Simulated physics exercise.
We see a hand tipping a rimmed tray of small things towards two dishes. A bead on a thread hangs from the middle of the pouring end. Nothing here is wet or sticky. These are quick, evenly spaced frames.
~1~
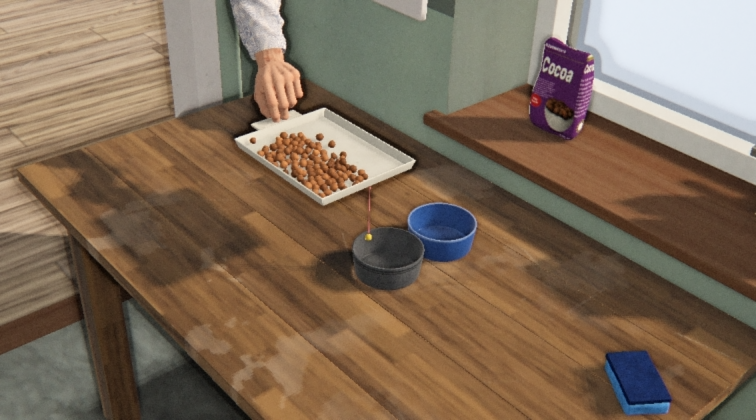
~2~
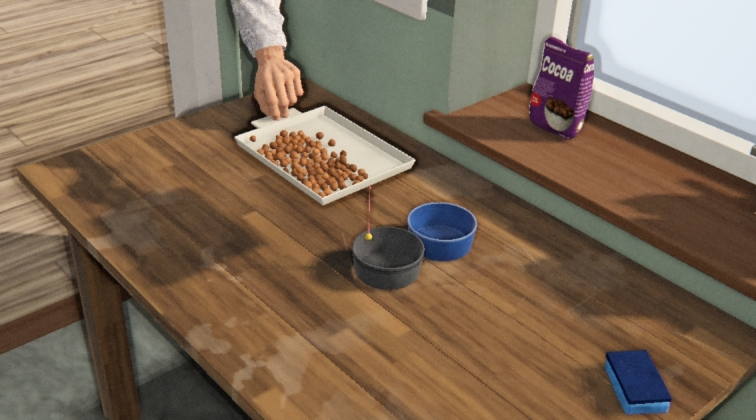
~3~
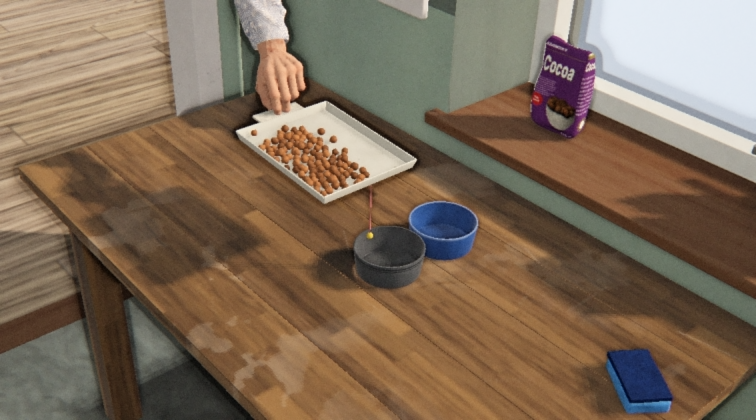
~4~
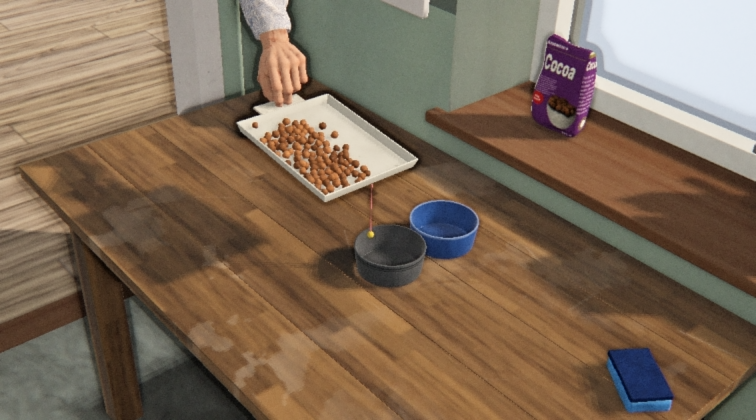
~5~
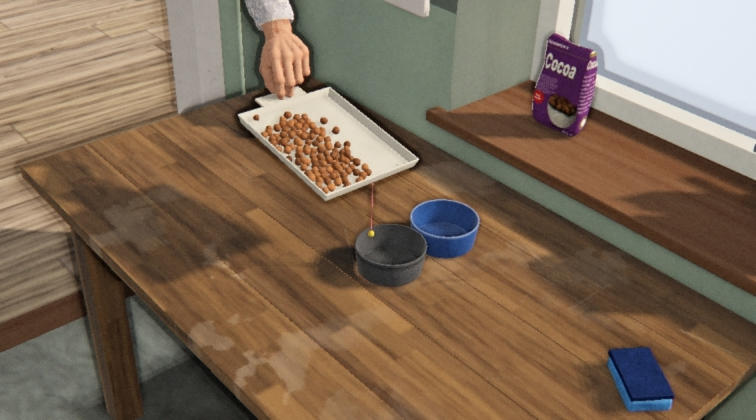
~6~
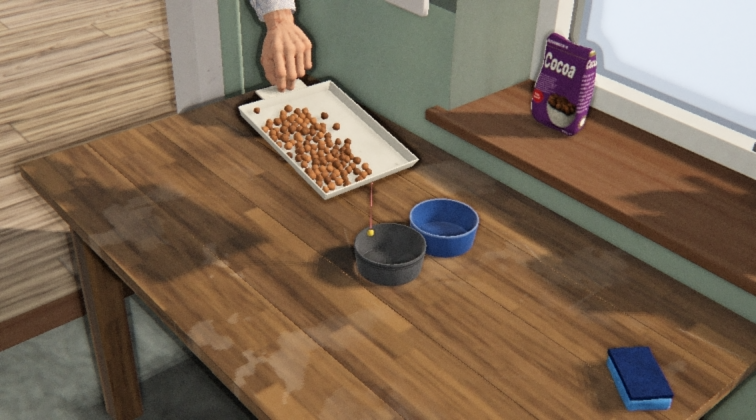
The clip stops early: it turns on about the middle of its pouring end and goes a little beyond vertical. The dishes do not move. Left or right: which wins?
The left one ends fuller.
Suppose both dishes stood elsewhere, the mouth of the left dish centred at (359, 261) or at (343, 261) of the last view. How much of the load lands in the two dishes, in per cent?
Roughly 90 per cent, and 70 per cent.
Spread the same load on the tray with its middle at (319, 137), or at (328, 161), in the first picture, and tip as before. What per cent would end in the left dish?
In turn 60 and 50 in a hundred.
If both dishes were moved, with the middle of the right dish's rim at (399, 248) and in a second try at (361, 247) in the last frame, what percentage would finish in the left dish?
The first gives 10 %, the second 0 %.
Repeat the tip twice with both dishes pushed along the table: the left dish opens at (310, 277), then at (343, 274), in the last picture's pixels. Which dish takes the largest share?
The first try: The right-hand dish. The second: The right-hand dish.
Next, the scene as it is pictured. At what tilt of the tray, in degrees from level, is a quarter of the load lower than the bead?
Roughly 90°.
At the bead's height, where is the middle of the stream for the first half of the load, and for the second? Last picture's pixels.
At about (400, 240), then at (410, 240).
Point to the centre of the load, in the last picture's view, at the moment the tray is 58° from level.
Close to (365, 155).
Shortly afterwards, tray tipped steeply; all but a few on the tray; only a few in the left dish; only a few in the air.
Next, tray tipped right over; near a quarter on the tray; near a quarter in the left dish; a little in the right dish; near a quarter outside both; near a quarter in the air.
Some moments later, tray tipped past a quarter turn; near half in the left dish; a little in the right dish; near a third outside both.
In the end, tray tipped past a quarter turn; near half in the left dish; a little in the right dish; near a third outside both.
